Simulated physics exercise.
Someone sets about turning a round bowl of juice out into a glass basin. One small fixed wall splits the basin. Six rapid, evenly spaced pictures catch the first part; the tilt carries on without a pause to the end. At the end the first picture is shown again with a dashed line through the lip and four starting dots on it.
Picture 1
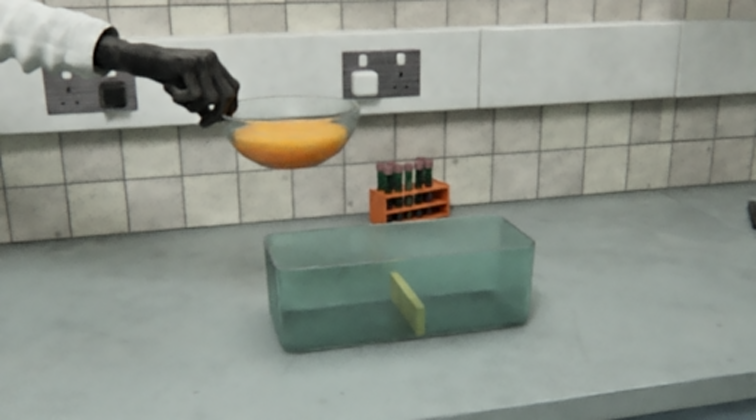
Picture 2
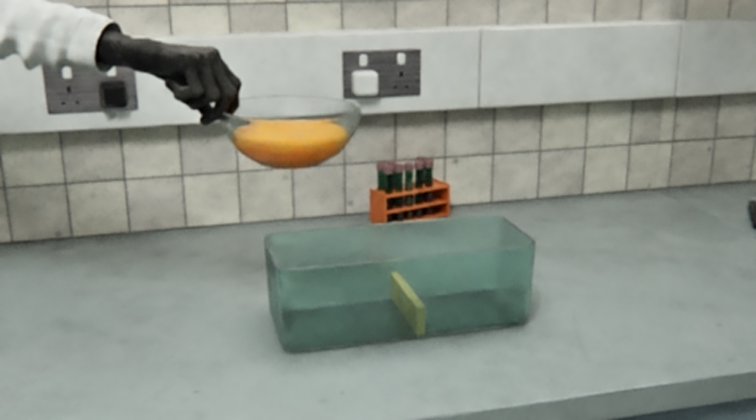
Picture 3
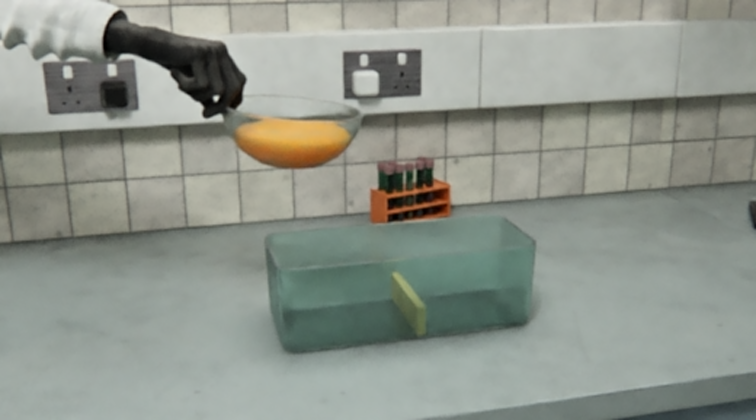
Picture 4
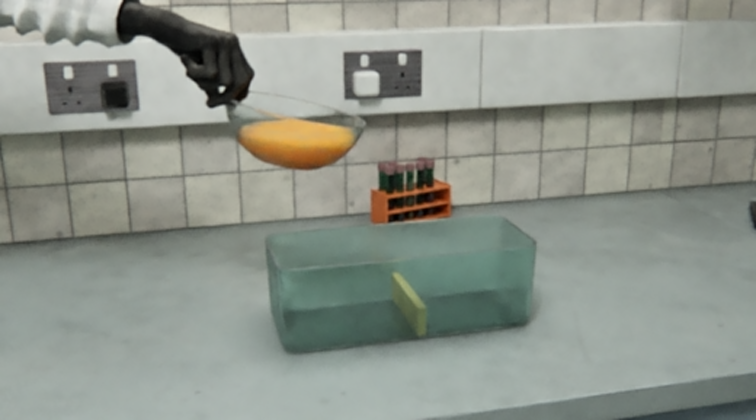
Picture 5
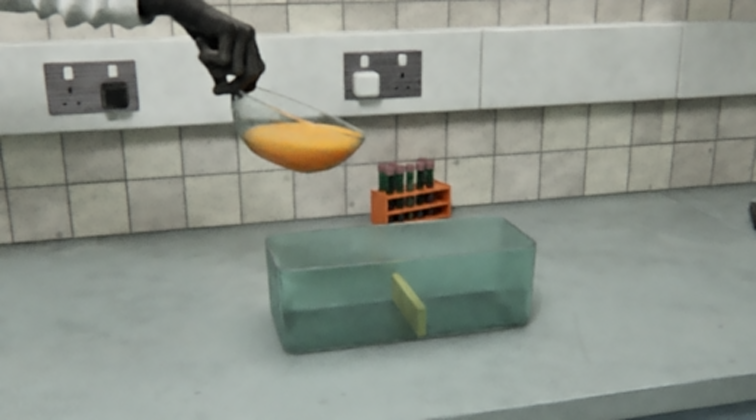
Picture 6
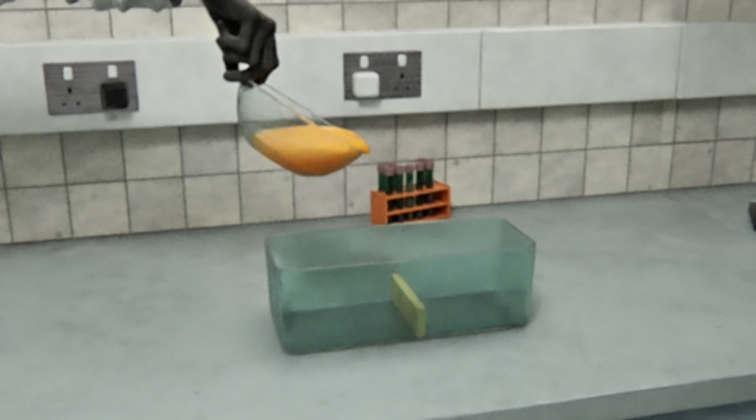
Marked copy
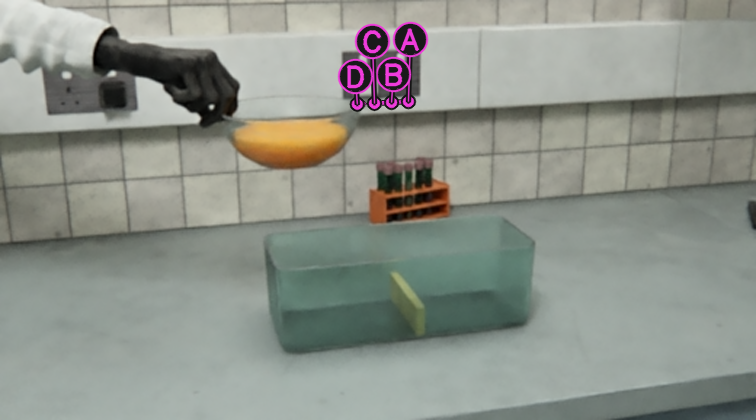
A black-gloved hand in a white sleeve holds a round glass bowl of orange juice at upper left, above a grey lab counter seen from the front and slightly above. Below sits a greenish glass basin with a small yellow piece in it, an orange rack of tubes behind, before tiles and sockets. The bowl stays level, then tilts rightward until juice just passes its lip, the camera still.
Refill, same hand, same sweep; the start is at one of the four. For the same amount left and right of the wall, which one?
C is best.
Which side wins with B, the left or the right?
More ends on the right.
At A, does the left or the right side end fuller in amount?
The right side.
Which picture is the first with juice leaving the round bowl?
Picture 6.
On the marked copy, A at (408, 101); B at (391, 102); C at (374, 103); D at (357, 104).
With A, about 17 % ends left of the wall and 82 % right of it.
With B, about 28 % ends left of the wall and 72 % right of it.
With C, about 48 % ends left of the wall and 51 % right of it.
With D, about 76 % ends left of the wall and 23 % right of it.
